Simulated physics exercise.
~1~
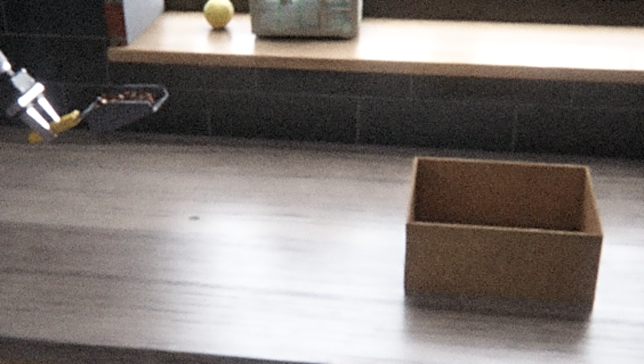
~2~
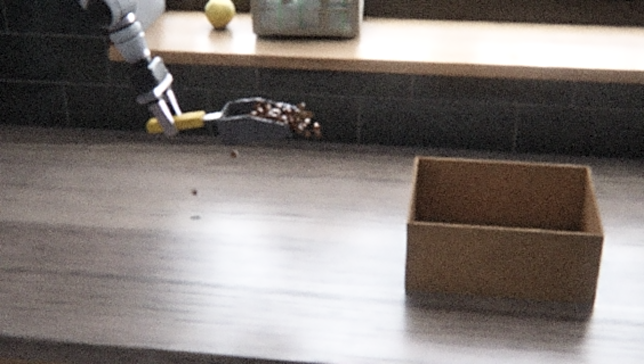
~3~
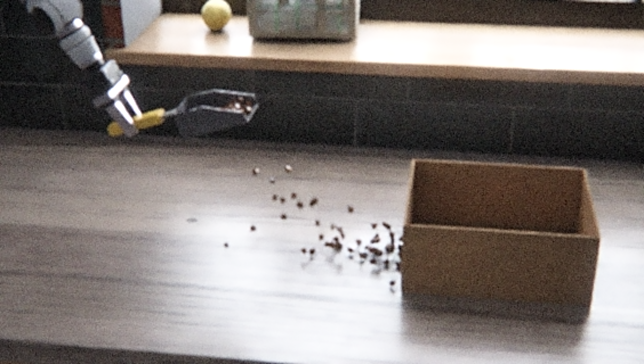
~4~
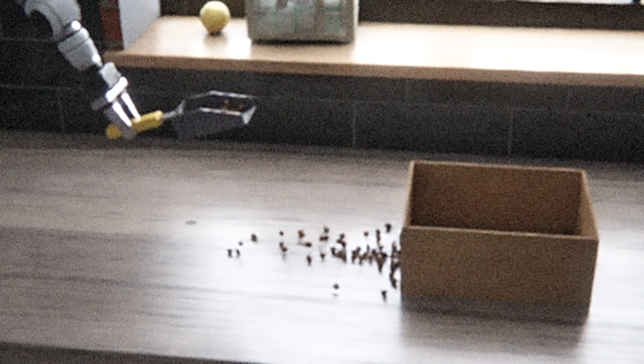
A robot arm swung a scoop of small brown pellets to the right over a table, then drew it back left as many flew out, landing scattered short of the open brown box, with some still left in the scoop.
